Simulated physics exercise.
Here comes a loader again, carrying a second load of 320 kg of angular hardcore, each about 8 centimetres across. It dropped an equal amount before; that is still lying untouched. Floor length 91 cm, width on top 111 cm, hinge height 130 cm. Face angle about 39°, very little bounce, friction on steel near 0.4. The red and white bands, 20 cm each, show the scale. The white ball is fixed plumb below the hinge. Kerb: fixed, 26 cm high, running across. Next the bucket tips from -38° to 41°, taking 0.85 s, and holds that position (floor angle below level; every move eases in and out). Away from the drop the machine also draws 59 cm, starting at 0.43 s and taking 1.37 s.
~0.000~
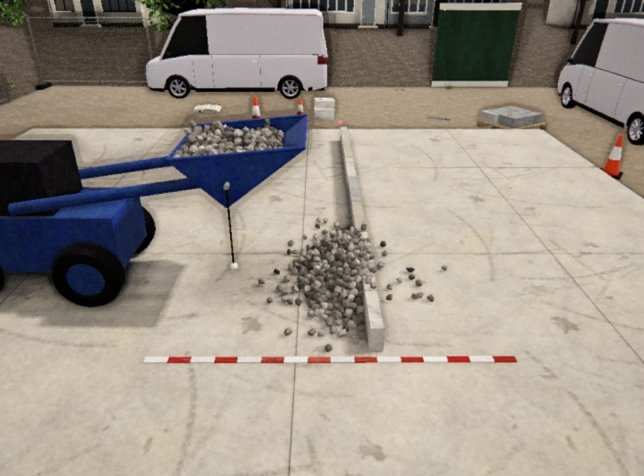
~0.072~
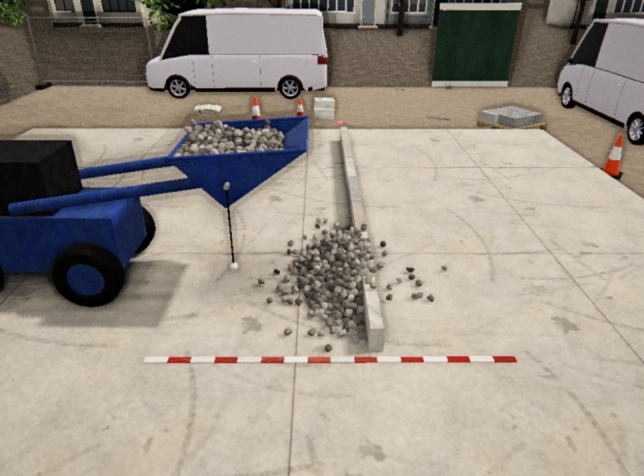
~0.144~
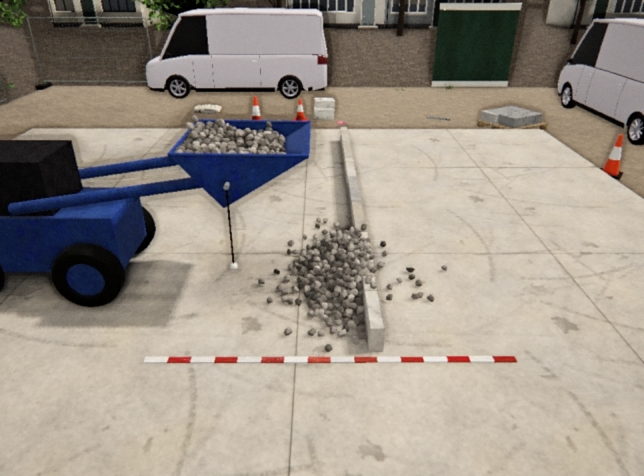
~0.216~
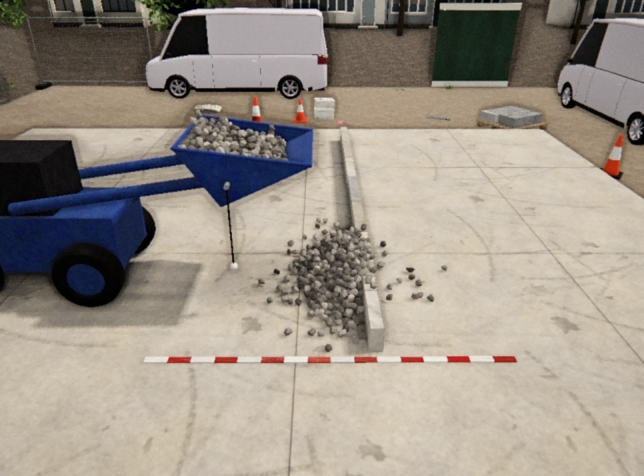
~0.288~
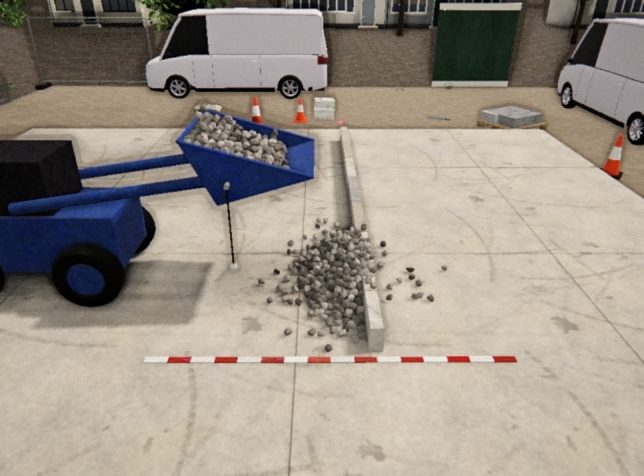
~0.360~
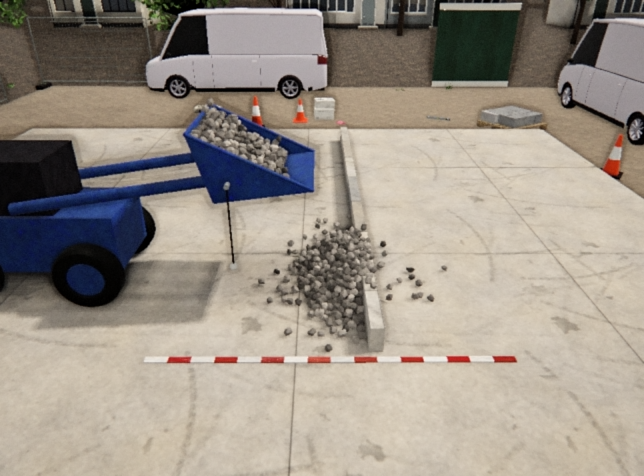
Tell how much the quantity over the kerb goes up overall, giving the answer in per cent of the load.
It goes up by roughly 0 per cent.
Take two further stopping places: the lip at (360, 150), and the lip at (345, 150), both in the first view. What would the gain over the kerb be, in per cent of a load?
I'd guess close to 5 per cent first and close to 0 per cent second.
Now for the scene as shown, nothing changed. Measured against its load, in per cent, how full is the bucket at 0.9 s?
It still holds about 65 per cent.
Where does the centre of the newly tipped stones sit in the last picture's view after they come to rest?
The middle lies near (287, 268) in the last picture.
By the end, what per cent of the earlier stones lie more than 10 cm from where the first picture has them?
Close to 0 in a hundred of them.
After 0.6 s the floor is at 29°; in per cent of one load, 100 in the bucket, 98 on this side of the kerb, 2 over the kerb; the foremost stones are at (419, 283).
After 0.9 s the floor is at 41°; in per cent of one load, 65 in the bucket, 132 on this side of the kerb, 2 over the kerb; the foremost stones are at (419, 283).
After 2.2 s the floor is at 41°; in per cent of one load, 0 in the bucket, 198 on this side of the kerb, 2 over the kerb; the foremost stones are at (419, 283).
After 4.9 s the floor is at 41°; in per cent of one load, 0 in the bucket, 198 on this side of the kerb, 2 over the kerb; the foremost stones are at (419, 283). Net gain over the kerb, 0.
